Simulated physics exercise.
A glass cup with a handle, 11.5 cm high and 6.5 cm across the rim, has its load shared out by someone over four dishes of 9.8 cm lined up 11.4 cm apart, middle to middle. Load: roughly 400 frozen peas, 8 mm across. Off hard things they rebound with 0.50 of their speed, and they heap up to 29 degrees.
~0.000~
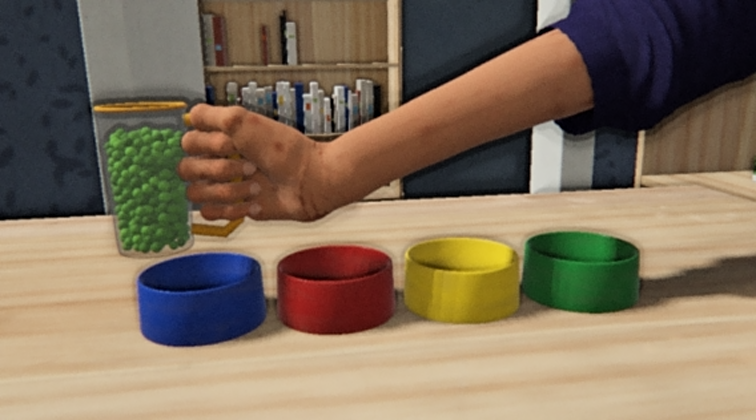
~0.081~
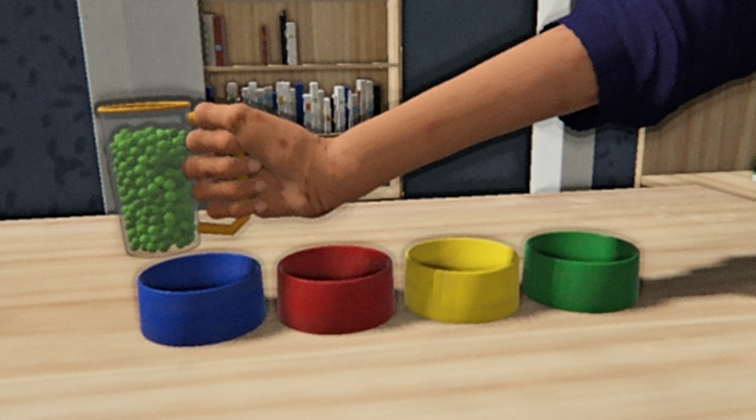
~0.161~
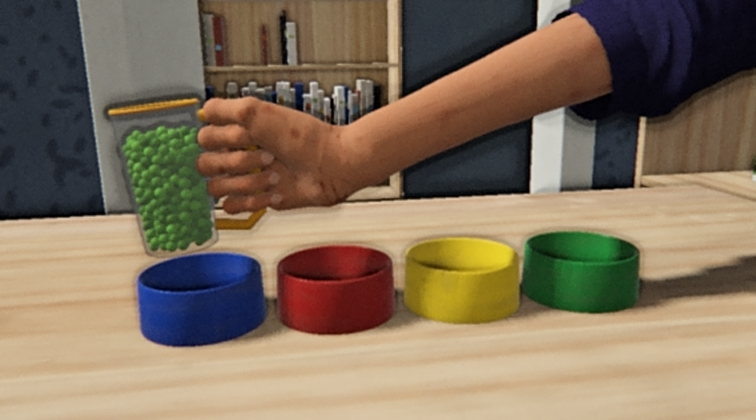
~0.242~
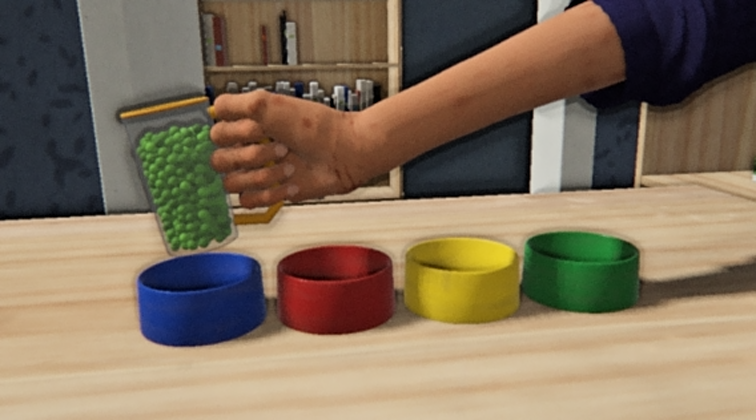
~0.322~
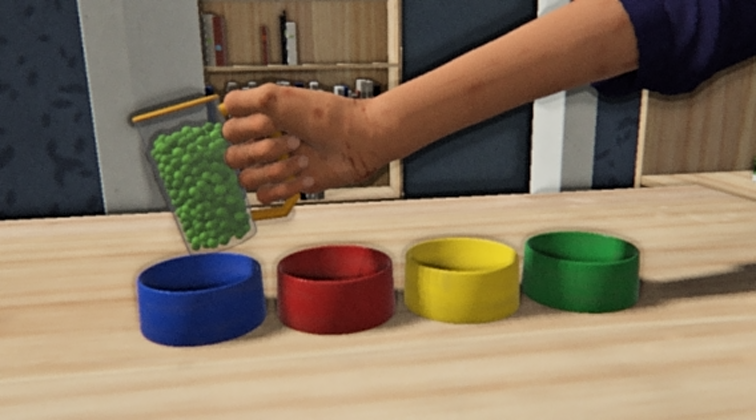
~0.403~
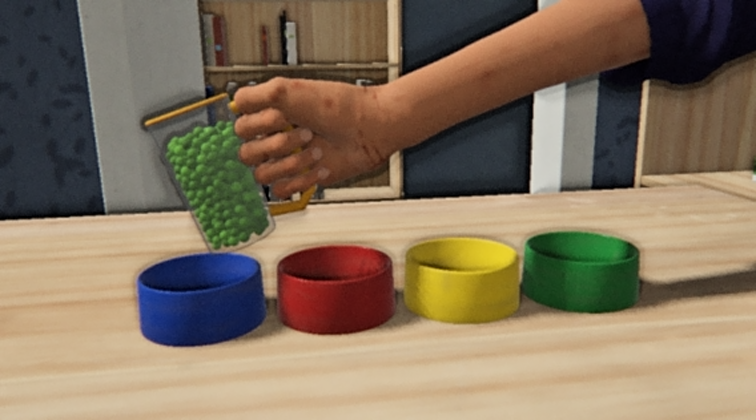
A hand moves a glass cup of green peas right while tilting it leftward.
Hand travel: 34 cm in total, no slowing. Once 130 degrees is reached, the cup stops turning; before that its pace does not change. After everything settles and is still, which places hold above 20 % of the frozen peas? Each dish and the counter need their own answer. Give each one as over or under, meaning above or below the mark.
Red: Under, blue: Under, green: Under, yellow: Over, counter: Under.
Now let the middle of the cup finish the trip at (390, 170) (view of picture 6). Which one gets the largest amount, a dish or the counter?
Result: Biggest portion at red.
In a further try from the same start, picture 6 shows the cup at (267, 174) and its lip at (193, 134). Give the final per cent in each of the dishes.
Per cent kept: Red 0; blue 0; green 0; yellow 100.
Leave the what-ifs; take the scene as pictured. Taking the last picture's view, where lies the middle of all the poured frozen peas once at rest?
Somewhere near (465, 276) in the last picture.
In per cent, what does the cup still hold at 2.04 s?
I'd estimate some 85 per cent of the load.
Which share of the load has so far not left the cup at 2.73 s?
About 0 percent.
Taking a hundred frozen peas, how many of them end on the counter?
Near 0 percent, roughly speaking.
After 1.38 s, tilt 70 degrees; cup holds 100 %.
After 2.04 s, tilt 105 degrees; cup holds 85 %, red 5 %, yellow 10 %.
After 2.73 s, tilt 130 degrees; cup holds 0 %, red 5 %, yellow 95 %.
By 3.1 s all is still; red 5 %, blue 0 %, green 0 %, yellow 95 %, counter 0 %.
